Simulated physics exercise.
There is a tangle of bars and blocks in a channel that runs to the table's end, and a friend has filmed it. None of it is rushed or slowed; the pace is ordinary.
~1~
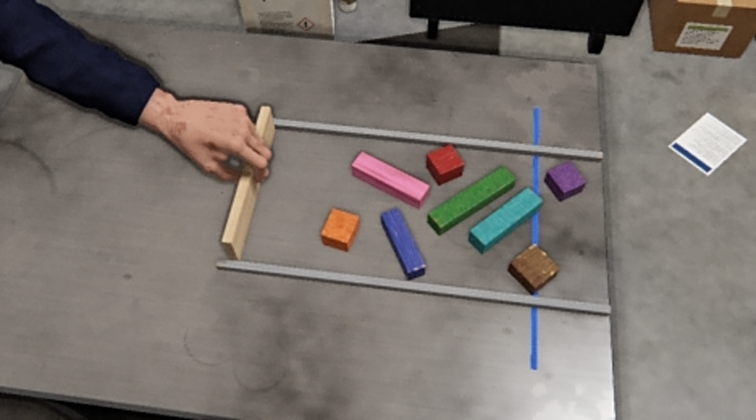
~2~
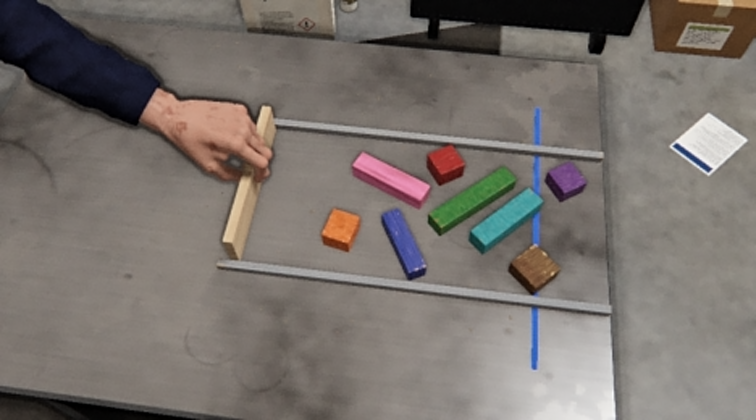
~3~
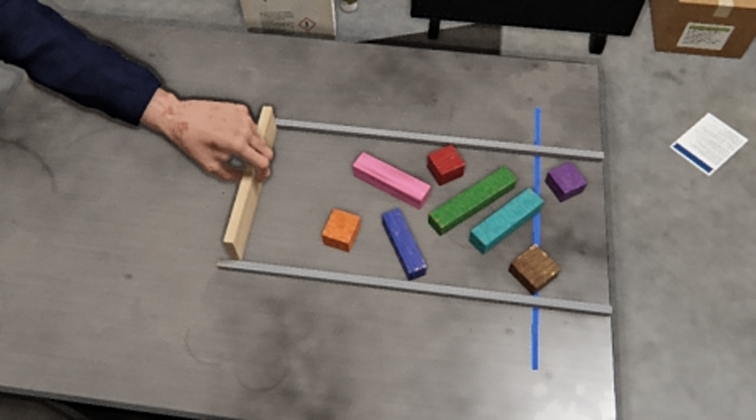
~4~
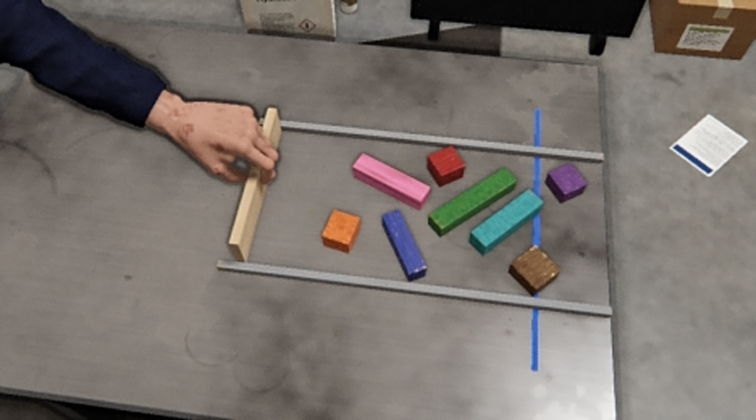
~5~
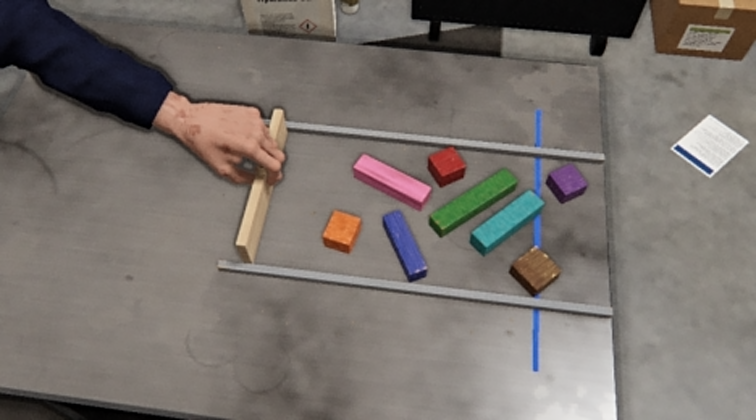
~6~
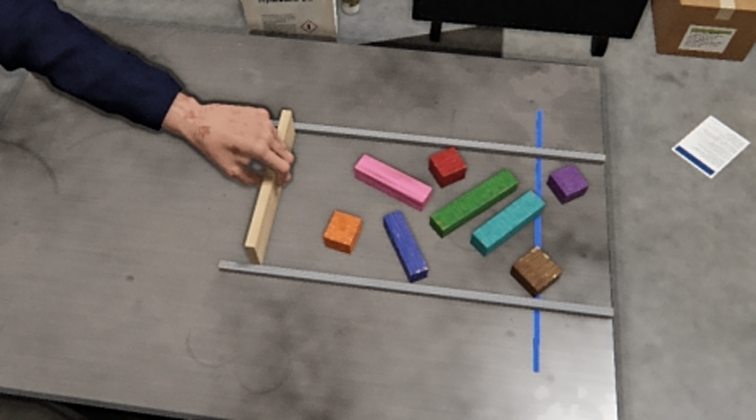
To begin with, a hand grips a pale wooden board at the left end of a channel between two grey rails, with colourful bars and blocks scattered ahead of it. The board stays almost still, then the hand slides it slightly right, without touching the pieces, which stay in place.
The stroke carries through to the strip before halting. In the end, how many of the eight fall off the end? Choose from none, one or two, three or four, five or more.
Final count: Three or four.
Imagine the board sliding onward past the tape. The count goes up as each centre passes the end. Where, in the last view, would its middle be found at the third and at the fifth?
At (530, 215) for the third, at (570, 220) for the fifth.
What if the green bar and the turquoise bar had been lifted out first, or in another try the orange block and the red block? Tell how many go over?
Fallen: 0, and 1 in the other try.
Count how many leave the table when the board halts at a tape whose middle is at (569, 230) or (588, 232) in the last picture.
Ending up on the floor: First try 4, second try 6.
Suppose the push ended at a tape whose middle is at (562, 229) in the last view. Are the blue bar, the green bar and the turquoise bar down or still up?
The blue bar: It is still there. The green bar: It is gone. The turquoise bar: It is gone.
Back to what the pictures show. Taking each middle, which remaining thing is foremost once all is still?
It's the purple block.
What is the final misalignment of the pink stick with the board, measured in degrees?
The angle comes out near 40 degrees.
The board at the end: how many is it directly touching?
3 of them.
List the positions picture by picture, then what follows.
In the first frame, purple block (565, 182); brown block (533, 269); turquoise bar (505, 221); board (251, 181); tape (536, 223).
In the second frame, brown block (534, 270); orange block (341, 231).
In the third frame, turquoise bar (506, 221); red block (446, 165).
In the fourth frame, purple block (566, 183); blue bar (404, 245).
In the fifth frame, brown block (535, 272); pink stick (392, 182).
In the sixth frame, purple block (567, 184); brown block (536, 272); turquoise bar (508, 223); board (272, 185); tape (538, 226).
Early on, none off yet; purple block at rest near (567, 184); brown block at rest near (536, 272); turquoise bar at rest near (508, 223).
A while later, none off yet; purple block at rest near (567, 184); brown block moving near (541, 275); turquoise bar travelled a little near (532, 235).
Further along, none off yet; purple block travelled a little near (581, 179); brown block travelled well along near (610, 286); turquoise bar travelled about its own width near (597, 248).
Finally, the number that fall off is three or four; lost, green bar, turquoise bar and brown block.
